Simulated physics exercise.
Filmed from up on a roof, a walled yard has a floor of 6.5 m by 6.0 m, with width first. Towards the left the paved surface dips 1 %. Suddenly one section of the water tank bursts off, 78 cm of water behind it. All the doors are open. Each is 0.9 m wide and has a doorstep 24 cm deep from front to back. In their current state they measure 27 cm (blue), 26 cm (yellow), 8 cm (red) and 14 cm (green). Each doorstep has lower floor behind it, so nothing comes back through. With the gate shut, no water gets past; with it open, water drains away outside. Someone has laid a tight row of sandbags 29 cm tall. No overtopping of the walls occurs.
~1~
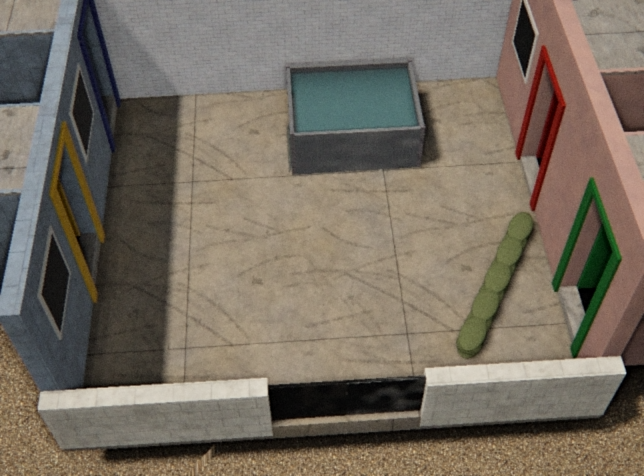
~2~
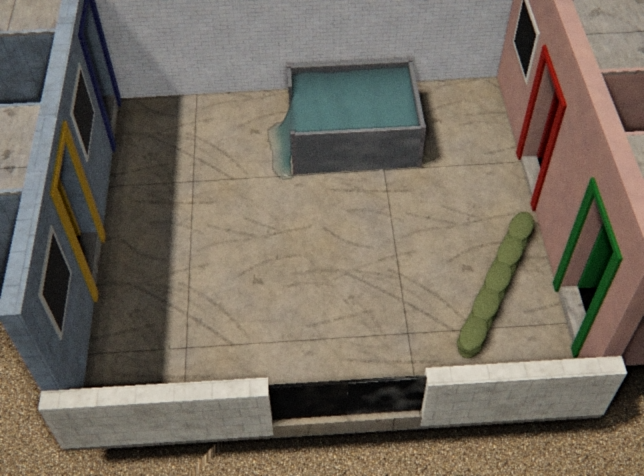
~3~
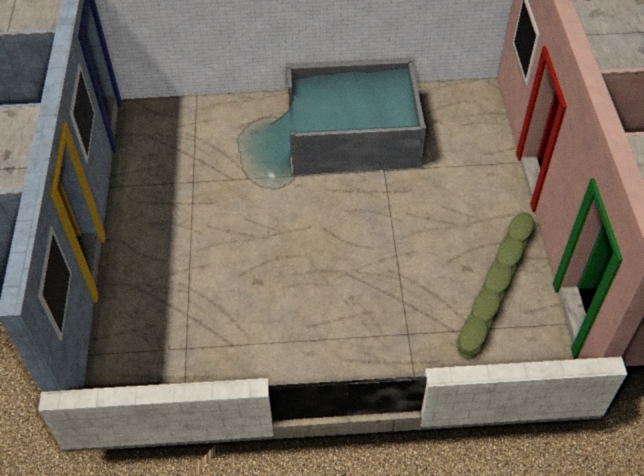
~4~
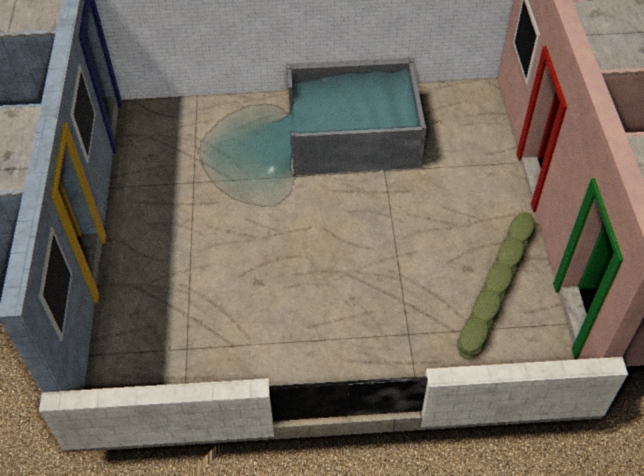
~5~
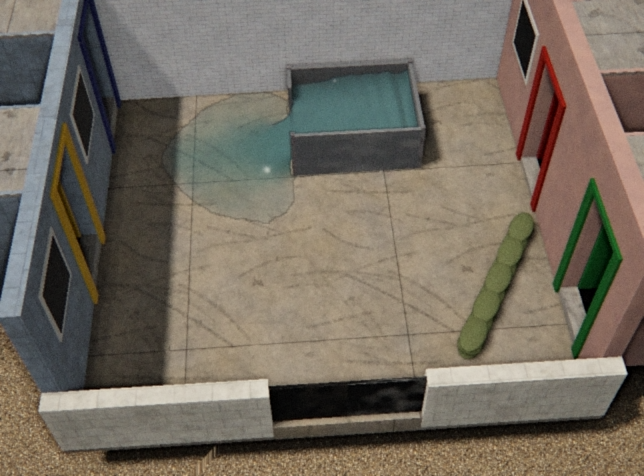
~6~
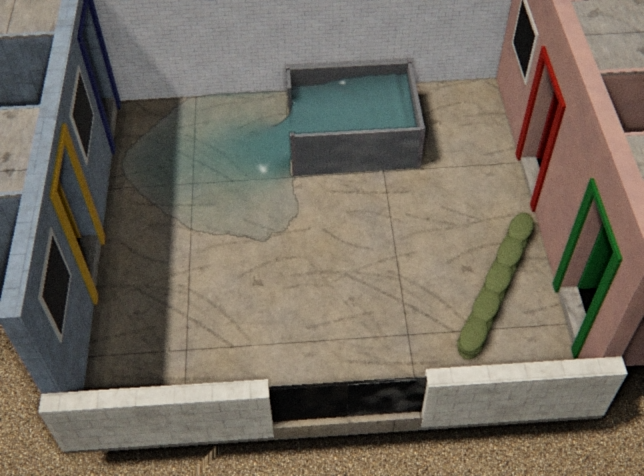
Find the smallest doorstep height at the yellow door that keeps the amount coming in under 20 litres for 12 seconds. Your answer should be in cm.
The smallest height is roughly 13.5 cm.
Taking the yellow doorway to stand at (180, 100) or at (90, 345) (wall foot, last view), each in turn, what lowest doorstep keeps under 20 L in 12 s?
Minimums: About 17 cm and 12.0 cm.
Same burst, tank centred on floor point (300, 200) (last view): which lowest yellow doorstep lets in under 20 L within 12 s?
Then about 31 centimetres at the least.
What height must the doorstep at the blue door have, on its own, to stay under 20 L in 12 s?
For blue: Close to 29 cm.
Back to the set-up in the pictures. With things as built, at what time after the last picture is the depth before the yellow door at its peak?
Around 1.0 s, give or take.
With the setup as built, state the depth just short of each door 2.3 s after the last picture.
Blue door 23 cm, yellow door 16 cm, red door 0 cm, green door 0 cm.
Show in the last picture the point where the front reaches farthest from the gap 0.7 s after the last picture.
Pixel: About (99, 274).
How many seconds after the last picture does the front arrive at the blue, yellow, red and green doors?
Blue 0.2 seconds, yellow 0.6 seconds, red 6.5 seconds, green 5.5 seconds.
Then, 0.7 s after the last picture water covers 25 % of the floor, deepest (40 cm) near (118, 110); 12 cm at the yellow door, 0 litres in over its 26 cm doorstep.
Then, 2.3 s after the last picture water covers 35 % of the floor, deepest (33 cm) near (81, 424); 16 cm at the yellow door, 0 litres in over its 26 cm doorstep.
Then, 11.3 s after the last picture water covers 95 % of the floor, deepest (11 cm) near (413, 84); 8 cm at the yellow door, 0 litres in over its 26 cm doorstep.
At the yellow door as built, the water peaked near 23 cm, 1.1 s after the last picture.
Run again over the same 12 s with other heights there, 36 litres in over 11 cm, 14 litres over 15 cm. The limit of 20 litres is kept from about 13.5 cm up.
